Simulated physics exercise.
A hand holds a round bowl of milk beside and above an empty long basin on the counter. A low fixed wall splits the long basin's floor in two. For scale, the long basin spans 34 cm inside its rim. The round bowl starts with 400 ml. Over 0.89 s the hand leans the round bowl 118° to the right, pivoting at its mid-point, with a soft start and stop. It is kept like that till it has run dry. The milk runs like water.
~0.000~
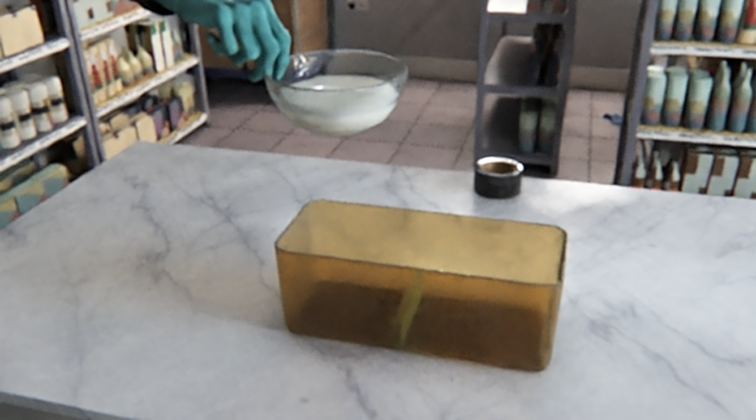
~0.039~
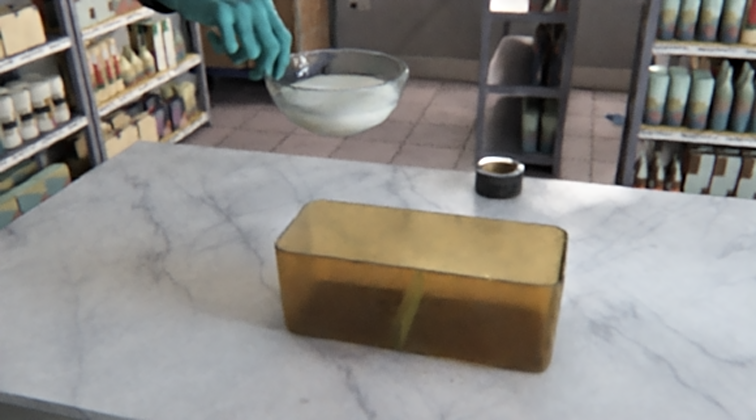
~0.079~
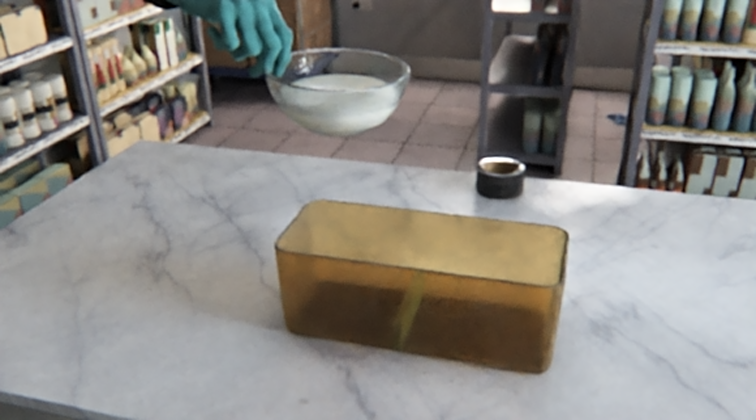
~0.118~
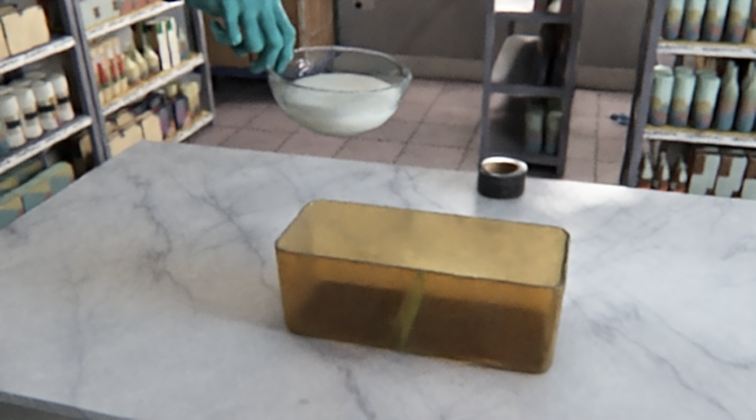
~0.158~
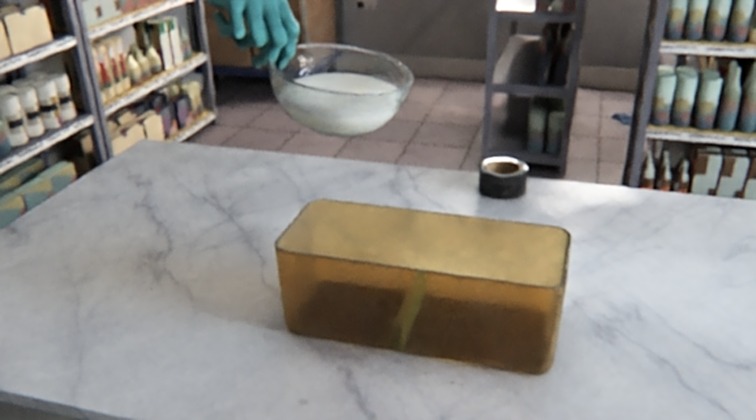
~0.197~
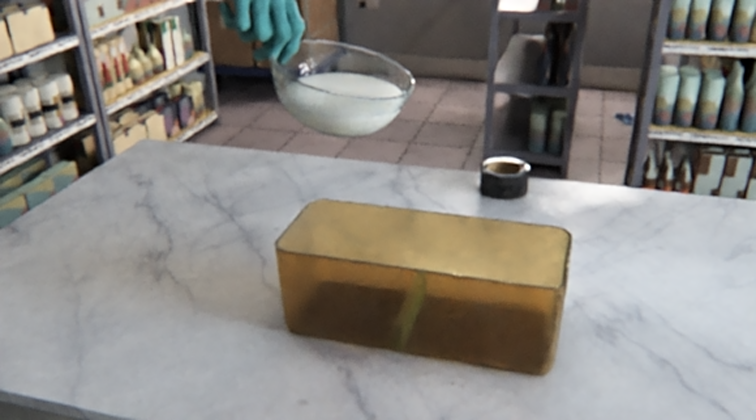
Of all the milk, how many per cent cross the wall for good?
Roughly 76 per cent is past the wall.
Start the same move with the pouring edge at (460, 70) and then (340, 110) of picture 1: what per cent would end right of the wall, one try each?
First 85, then 5 per cent.
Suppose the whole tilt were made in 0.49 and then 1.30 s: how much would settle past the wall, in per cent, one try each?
First 70, then 85 per cent.
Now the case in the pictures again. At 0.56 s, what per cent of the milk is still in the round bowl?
Near 26 in a hundred.
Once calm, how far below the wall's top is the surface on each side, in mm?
Some 30 mm on the left and 22 mm on the right.
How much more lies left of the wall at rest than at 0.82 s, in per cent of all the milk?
Some 1 per cent.
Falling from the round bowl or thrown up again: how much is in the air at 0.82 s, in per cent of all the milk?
Near 3 in a hundred.
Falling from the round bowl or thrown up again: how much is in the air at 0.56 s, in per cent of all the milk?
Some 58 per cent.
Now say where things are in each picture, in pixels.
Tilt 0°; pouring edge (405, 75); surface from (283, 87) to (397, 95); the long basin's rim runs from (292, 224) to (565, 257); the wall's top is at (409, 296), in the first frame.
Tilt 1°; pouring edge (405, 75); surface from (283, 87) to (398, 95), in the second frame.
Tilt 2°; pouring edge (406, 77); surface from (284, 85) to (399, 96), in the third frame.
Tilt 5°; pouring edge (408, 81); surface from (285, 84) to (400, 96), in the fourth frame.
Tilt 9°; pouring edge (409, 85); surface from (287, 83) to (401, 98), in the fifth frame.
Tilt 14°; pouring edge (411, 91); surface from (289, 82) to (402, 99), in the sixth frame.
Then, 0.56 s in, the tilt is 81° and 25 per cent is still to pour, 0 is left of the wall and 16 right of it.
Then, 0.82 s in, the tilt is 116° and 0 per cent is still to pour, 21 is left of the wall and 76 right of it.
Then, 1.09 s in, the tilt is 118° and 0 per cent is still to pour, 22 is left of the wall and 76 right of it.
Then, 1.39 s in, the tilt is 118° and 0 per cent is still to pour, 22 is left of the wall and 76 right of it.
Finally, 22 per cent lies left of the wall, 76 right of it and 2 outside.
